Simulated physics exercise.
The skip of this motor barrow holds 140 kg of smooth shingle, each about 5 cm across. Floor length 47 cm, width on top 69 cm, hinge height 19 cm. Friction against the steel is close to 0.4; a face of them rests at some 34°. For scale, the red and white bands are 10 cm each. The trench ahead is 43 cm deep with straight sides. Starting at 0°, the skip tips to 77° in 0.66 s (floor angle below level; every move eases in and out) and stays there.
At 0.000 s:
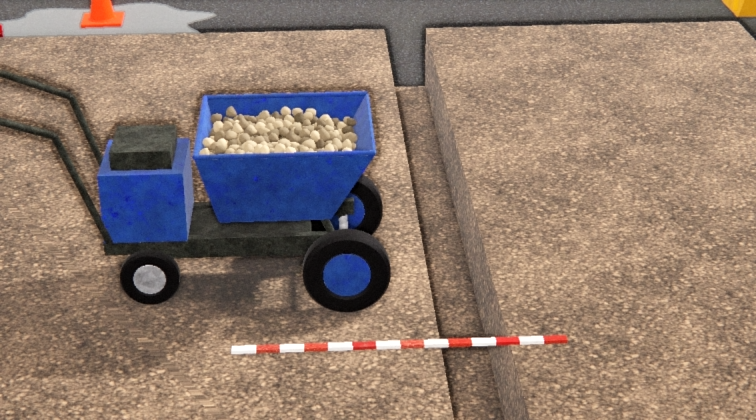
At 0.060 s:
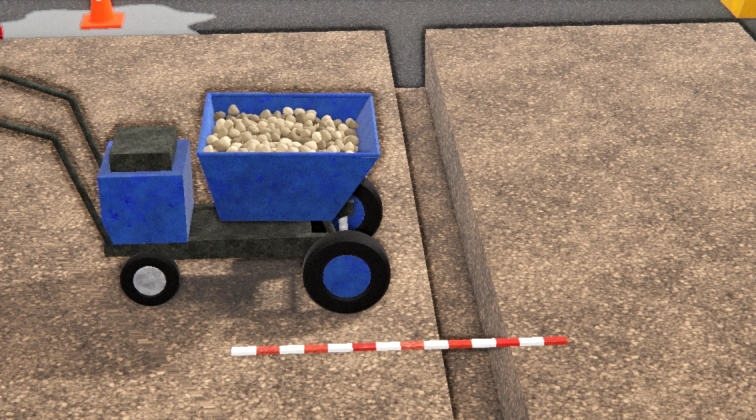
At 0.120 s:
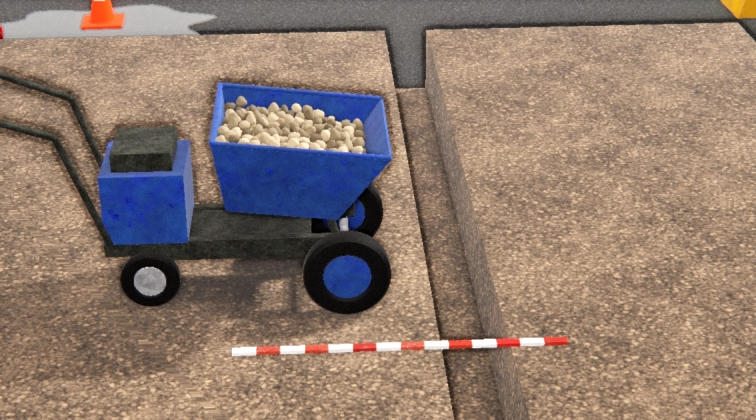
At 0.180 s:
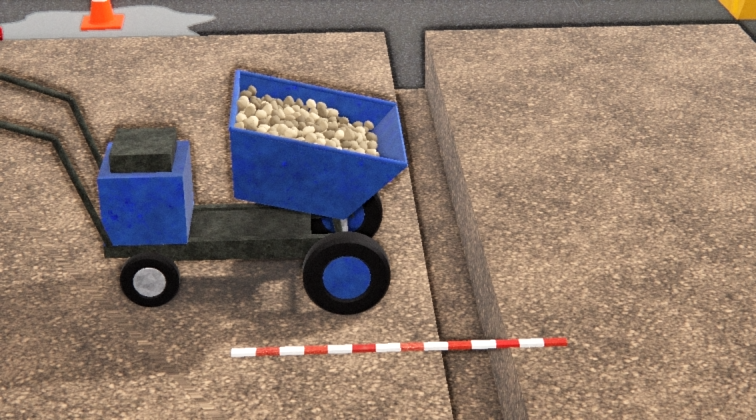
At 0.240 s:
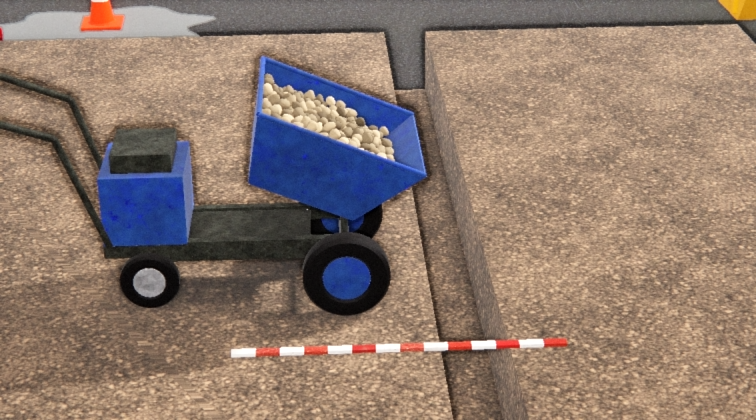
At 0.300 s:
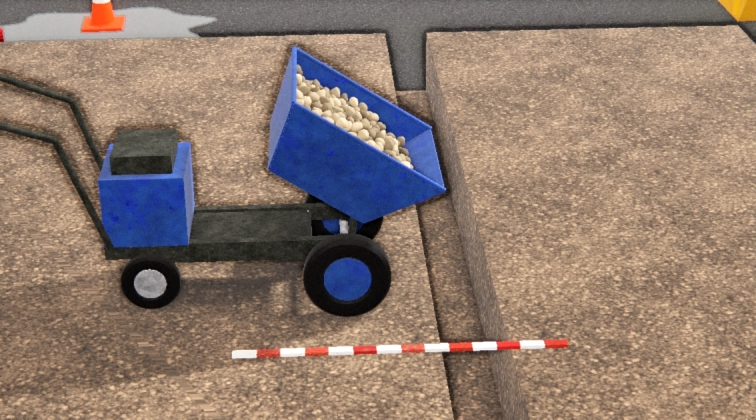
A blue skip full of pale stones tilts steadily toward the right on a motor barrow.
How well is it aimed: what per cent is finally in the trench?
Close to 20 in a hundred.
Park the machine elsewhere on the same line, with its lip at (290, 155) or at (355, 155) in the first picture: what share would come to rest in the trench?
First some 85, then 35 per cent.
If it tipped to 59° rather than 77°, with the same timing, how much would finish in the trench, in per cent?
In that case some 10 per cent.
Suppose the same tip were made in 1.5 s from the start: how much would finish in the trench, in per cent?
It would be near 35 per cent.
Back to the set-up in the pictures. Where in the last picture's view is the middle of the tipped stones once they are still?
Around (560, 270).
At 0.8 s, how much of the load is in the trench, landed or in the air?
Some 0 per cent.
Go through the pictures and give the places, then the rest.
Lip at (375, 153), floor tilted 0°, highest stones at (260, 128), in the first frame.
The skip is at 2°, its lip at (379, 155); the top of the load is at (247, 127); the stones move at 0.4 m/s on average, in the second frame.
The skip is at 7°, its lip at (391, 158); the top of the load is at (242, 115); the stones move at 0.9 m/s on average, in the third frame.
The skip is at 14°, its lip at (407, 165); the top of the load is at (256, 105); the stones move at 1.2 m/s on average, in the fourth frame.
Lip at (426, 176), floor tilted 23°, highest stones at (274, 93); the stones move at 1.5 m/s on average, in the fifth frame.
The skip is at 33°, its lip at (445, 191); the top of the load is at (296, 82); the stones move at 1.6 m/s on average, in the sixth frame.
After 0.5 s the floor is at 66°; 100 % in the skip; the foremost stones are at (470, 216).
After 0.8 s the floor is at 77°; 55 % in the skip, 1 % in the trench, 44 % past the trench; the foremost stones are at (584, 282).
After 1.1 s the floor is at 77°; 13 % in the skip, 6 % in the trench, 81 % past the trench; the foremost stones are past the picture's edge.
After 3.1 s the floor is at 77°; 0 % in the skip, 20 % in the trench, 80 % past the trench; the foremost stones are past the picture's edge.
